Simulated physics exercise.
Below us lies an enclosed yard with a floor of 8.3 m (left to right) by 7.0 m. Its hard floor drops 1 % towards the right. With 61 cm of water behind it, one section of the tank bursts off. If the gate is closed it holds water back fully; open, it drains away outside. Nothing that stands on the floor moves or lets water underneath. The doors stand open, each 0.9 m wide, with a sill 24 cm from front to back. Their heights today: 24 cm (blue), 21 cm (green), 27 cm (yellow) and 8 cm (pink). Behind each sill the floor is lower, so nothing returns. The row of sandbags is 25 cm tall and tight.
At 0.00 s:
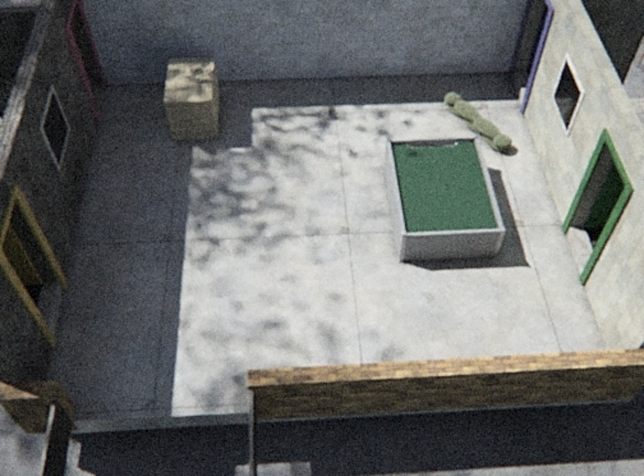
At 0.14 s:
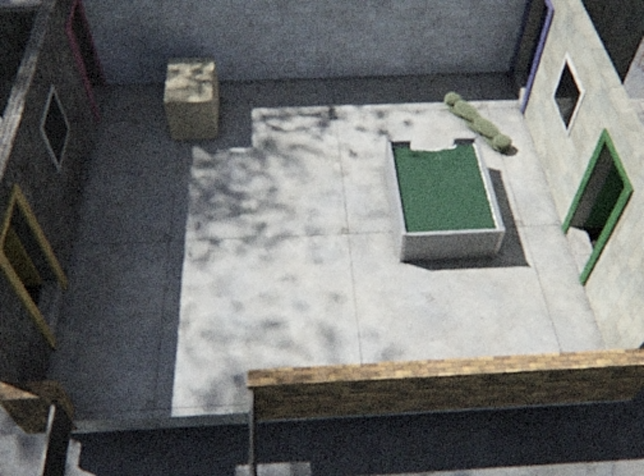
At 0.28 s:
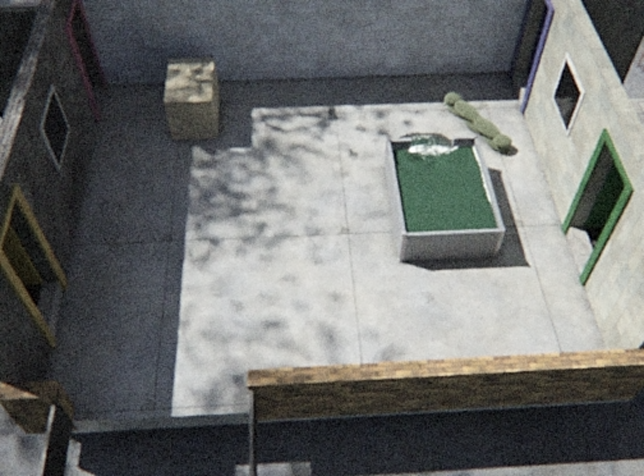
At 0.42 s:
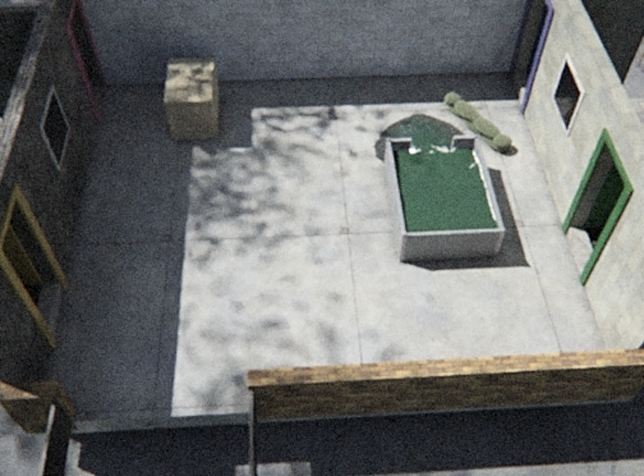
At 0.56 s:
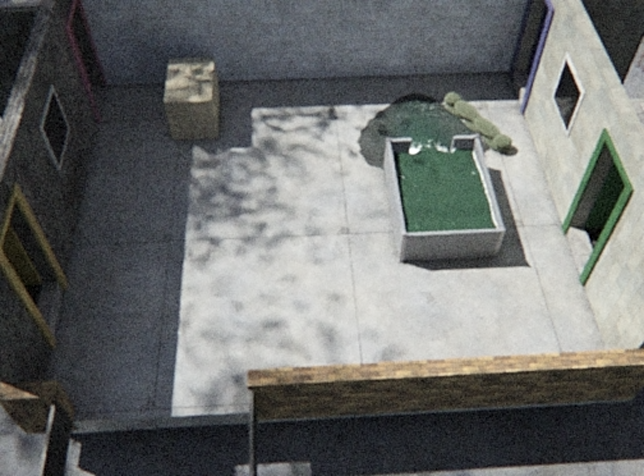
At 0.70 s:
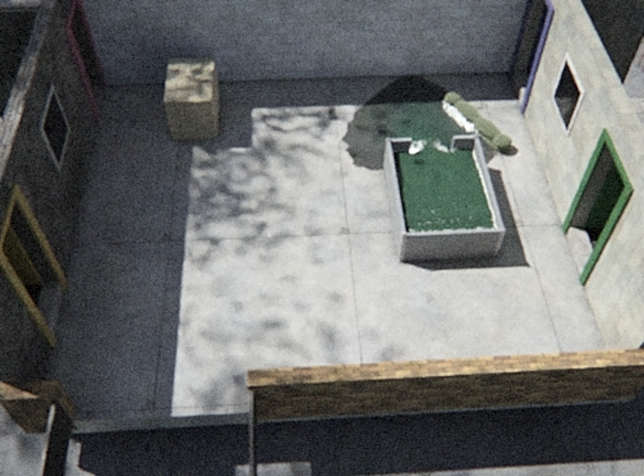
In a walled yard with a pale box and a rounded greenish object, a tank of green water opens on its far side, and water pours out, spreading across the floor behind it in a widening dark pool.
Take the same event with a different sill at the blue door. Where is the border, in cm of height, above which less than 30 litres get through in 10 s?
Close to 11 cm is just enough.
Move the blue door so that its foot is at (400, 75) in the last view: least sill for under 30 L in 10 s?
About 24 cm.
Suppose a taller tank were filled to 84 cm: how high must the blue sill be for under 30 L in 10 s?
About 17 cm.
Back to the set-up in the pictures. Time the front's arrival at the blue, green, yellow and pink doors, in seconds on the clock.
Blue 1.8 s, green 4.0 s, yellow 10.0 s, pink 3.8 s.
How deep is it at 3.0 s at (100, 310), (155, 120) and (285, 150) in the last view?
In that order: 0, 0 and 0 cm.
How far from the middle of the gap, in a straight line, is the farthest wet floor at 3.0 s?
About 5.6 m.
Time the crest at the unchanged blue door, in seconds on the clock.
Around 3.2 s.
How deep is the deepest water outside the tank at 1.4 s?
About 32 cm.
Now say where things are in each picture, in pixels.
The first frame shows still water, 61 cm deep, in the tank at (442, 186); the blue door at (529, 53) is dry.
In the second frame, water pours out on the far side and has run 0.3 m, to a hidden place; about 8 cm deep outside, 61 cm at the back.
In the third frame, water pours out on the far side and has run 0.8 m, to (412, 137); about 10 cm deep outside, 61 cm at the back.
In the fourth frame, water pours out on the far side and has run 1.3 m, to (418, 117); about 6 cm deep outside, 61 cm at the back.
In the fifth frame, the gap is on the far side, the front 1.9 m out at (413, 97); the back of the tank holds 60 cm.
In the sixth frame, the gap is on the far side, the front 2.5 m out at (410, 79); the back of the tank holds 53 cm; 1.5 m in a straight line remain to the blue door at (529, 53).
After 1.4 s water covers 10 % of the floor, deepest (32 cm) near (424, 161); it has not reached the blue door.
After 3.0 s water covers 20 % of the floor, deepest (24 cm) near (398, 80); 15 cm at the blue door, 0 litres in over its 24 cm sill.
After 10.0 s water covers 85 % of the floor, deepest (10 cm) near (502, 76); 8 cm at the blue door, 0 litres in over its 24 cm sill.
At the blue door as built, the water arrived by 1.9 s and peaked near 16 cm at 3.2 s.
With a sill of 10 cm, 41 litres would have come in within the 10 s; with 12 cm, 19 litres. So under 30 litres takes about 11 cm.
